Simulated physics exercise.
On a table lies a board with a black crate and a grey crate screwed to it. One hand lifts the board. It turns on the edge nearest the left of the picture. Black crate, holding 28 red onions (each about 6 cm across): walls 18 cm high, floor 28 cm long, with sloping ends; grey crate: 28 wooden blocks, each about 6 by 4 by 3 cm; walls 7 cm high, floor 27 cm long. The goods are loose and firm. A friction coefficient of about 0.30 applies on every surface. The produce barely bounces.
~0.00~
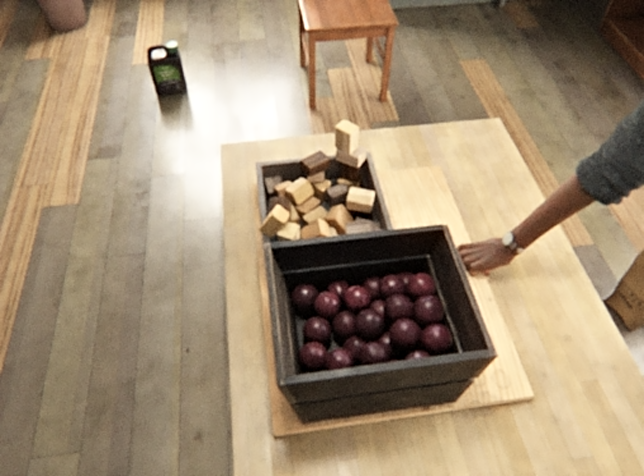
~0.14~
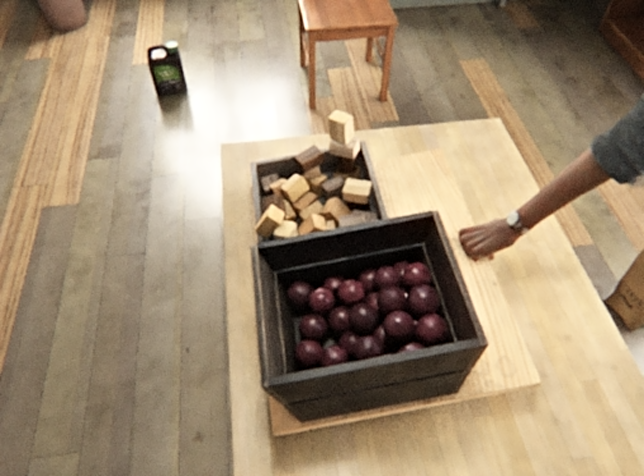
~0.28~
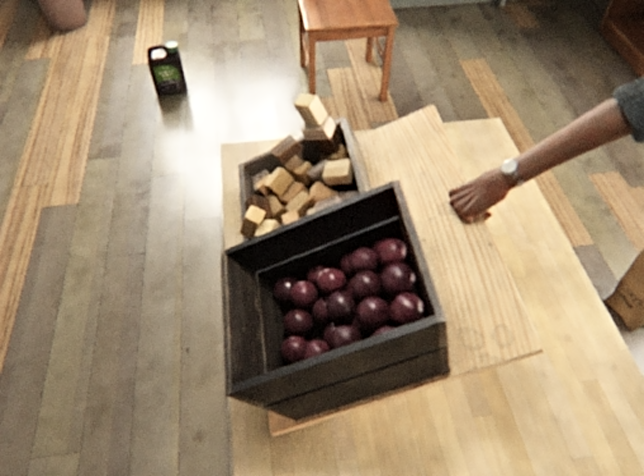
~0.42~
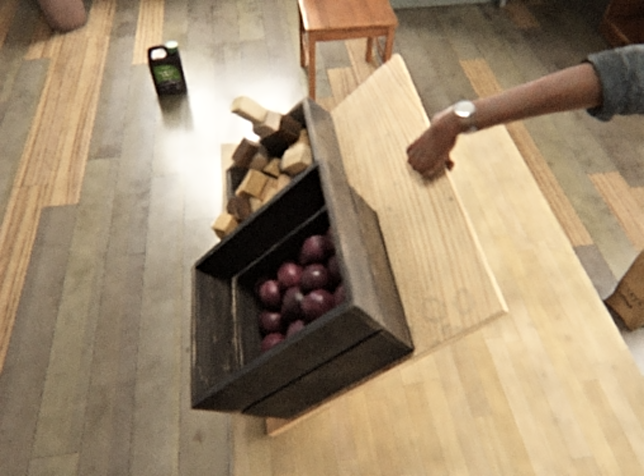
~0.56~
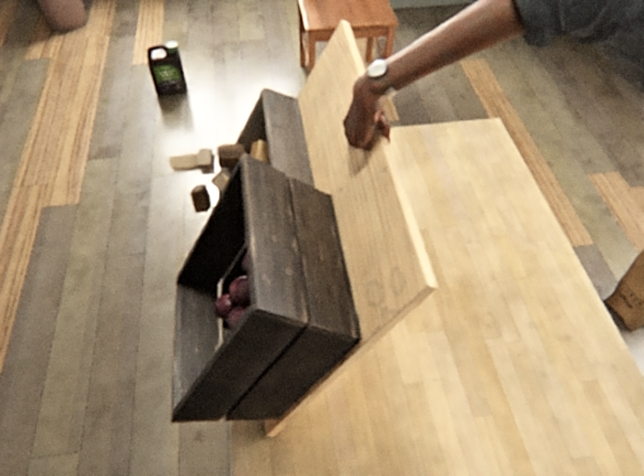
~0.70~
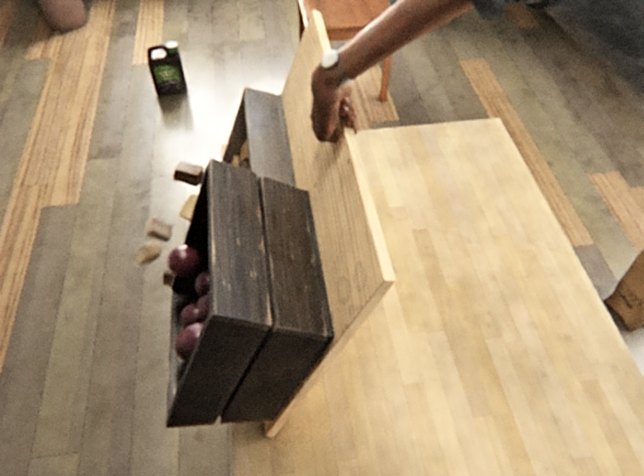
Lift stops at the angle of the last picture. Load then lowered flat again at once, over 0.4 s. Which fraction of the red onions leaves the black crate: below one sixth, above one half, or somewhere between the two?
Somewhere between the two.
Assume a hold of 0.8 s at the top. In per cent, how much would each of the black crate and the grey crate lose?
Black crate: 20%, grey crate: 40%.
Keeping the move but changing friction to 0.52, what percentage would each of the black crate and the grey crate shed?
Black crate 10, grey crate 50 per cent.
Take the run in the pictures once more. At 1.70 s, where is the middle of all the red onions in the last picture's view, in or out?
In the last picture they centre on about (345, 340).
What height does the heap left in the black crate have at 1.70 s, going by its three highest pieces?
10 centimetres high, more or less.
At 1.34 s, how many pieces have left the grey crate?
Grey crate: Roughly 10 out by then.
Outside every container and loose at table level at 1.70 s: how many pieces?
My count comes to close to 3.
After 0.86 s, tilt 45°; the black crate is down by 3 of 28 and the grey crate is down by 9 of 28.
After 1.06 s, tilt 2°; the black crate is down by 7 of 28 and the grey crate is down by 10 of 28.
After 1.34 s, tilt 0°; the black crate is down by 7 of 28 and the grey crate is down by 10 of 28.
Final count (at 1.70 s), the black crate is down by 7 of 28 and the grey crate is down by 10 of 28. Asked share, 7 of 28, 25 per cent.
